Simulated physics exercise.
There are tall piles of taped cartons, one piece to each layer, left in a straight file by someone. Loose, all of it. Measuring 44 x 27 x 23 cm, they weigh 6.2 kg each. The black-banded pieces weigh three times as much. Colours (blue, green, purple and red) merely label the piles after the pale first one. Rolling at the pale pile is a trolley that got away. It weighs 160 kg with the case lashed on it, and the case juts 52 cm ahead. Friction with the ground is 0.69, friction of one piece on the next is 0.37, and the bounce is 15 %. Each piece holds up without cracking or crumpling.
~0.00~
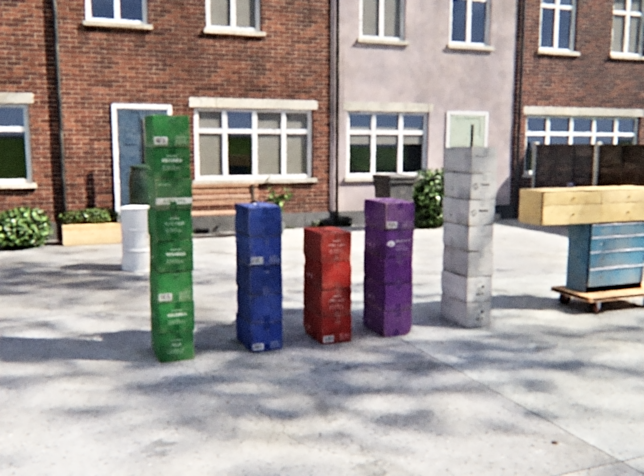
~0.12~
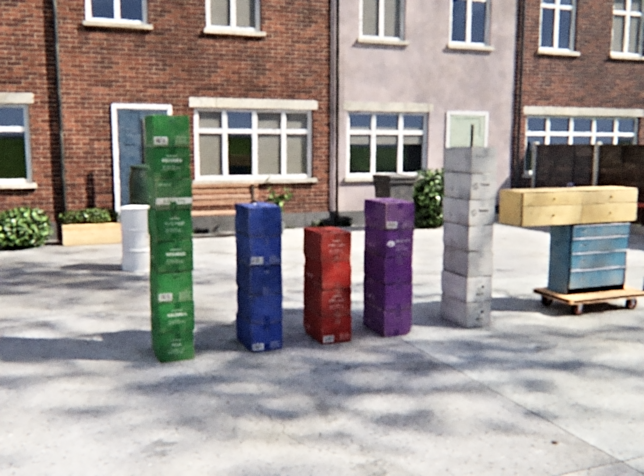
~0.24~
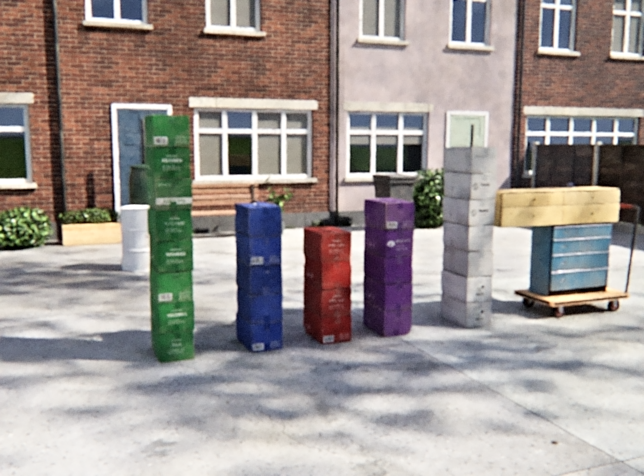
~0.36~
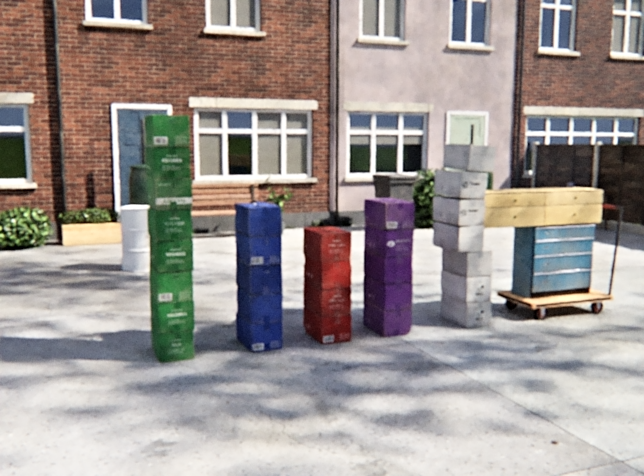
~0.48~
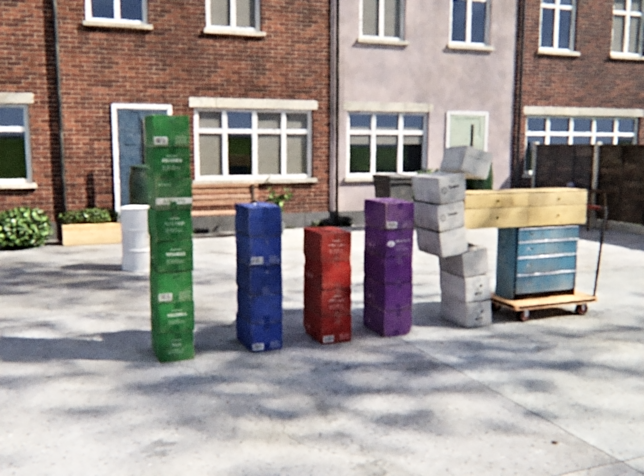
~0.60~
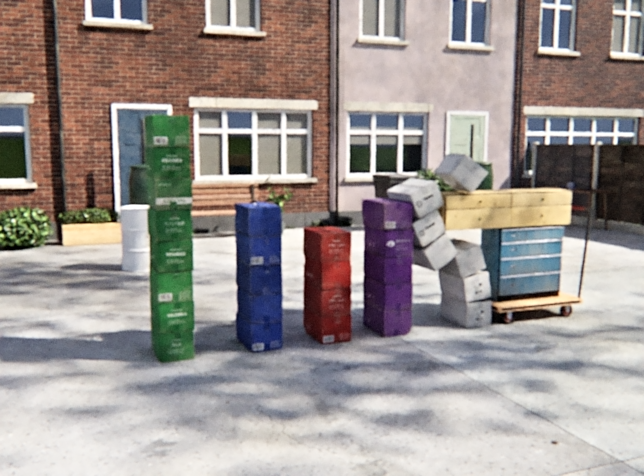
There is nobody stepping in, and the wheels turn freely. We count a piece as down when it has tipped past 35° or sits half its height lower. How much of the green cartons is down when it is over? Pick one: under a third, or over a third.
Over a third.
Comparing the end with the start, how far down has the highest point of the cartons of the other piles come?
Lower by close to 110 cm.
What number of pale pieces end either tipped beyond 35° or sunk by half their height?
I count 4 pale pieces.
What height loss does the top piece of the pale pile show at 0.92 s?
Roughly 10 cm.
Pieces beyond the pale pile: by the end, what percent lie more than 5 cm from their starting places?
85 percent.
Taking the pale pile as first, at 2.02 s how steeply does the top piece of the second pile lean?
That piece is at some 40°.
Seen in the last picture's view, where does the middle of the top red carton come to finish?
Its centre finishes around pixel (255, 274) in the last picture.
Around 0.92 s, 4 of the pale pile down; none of the 8 green cartons down (0 of 22 in all colours); top green carton unmoved; top purple carton tipped 31°.
Around 2.02 s, 4 of the pale pile down; none of the 8 green cartons down (5 of 22 in all colours); top green carton unmoved; top purple carton tipped 37°, 54 cm lower.
Around 3.52 s, 4 of the pale pile down; 7 of the 8 green cartons down (16 of 22 in all colours); top green carton tipped 56°, 67 cm lower; top red carton tipped 13°, 22 cm lower.
Finally (4.5 s), 4 of the pale pile down; 7 of the 8 green cartons down (16 of 22 in all colours); top green carton on its side; top blue carton tipped 16°, 44 cm lower. That is 88 per cent. Seen by the last camera, middles, top blue carton near (166, 279).
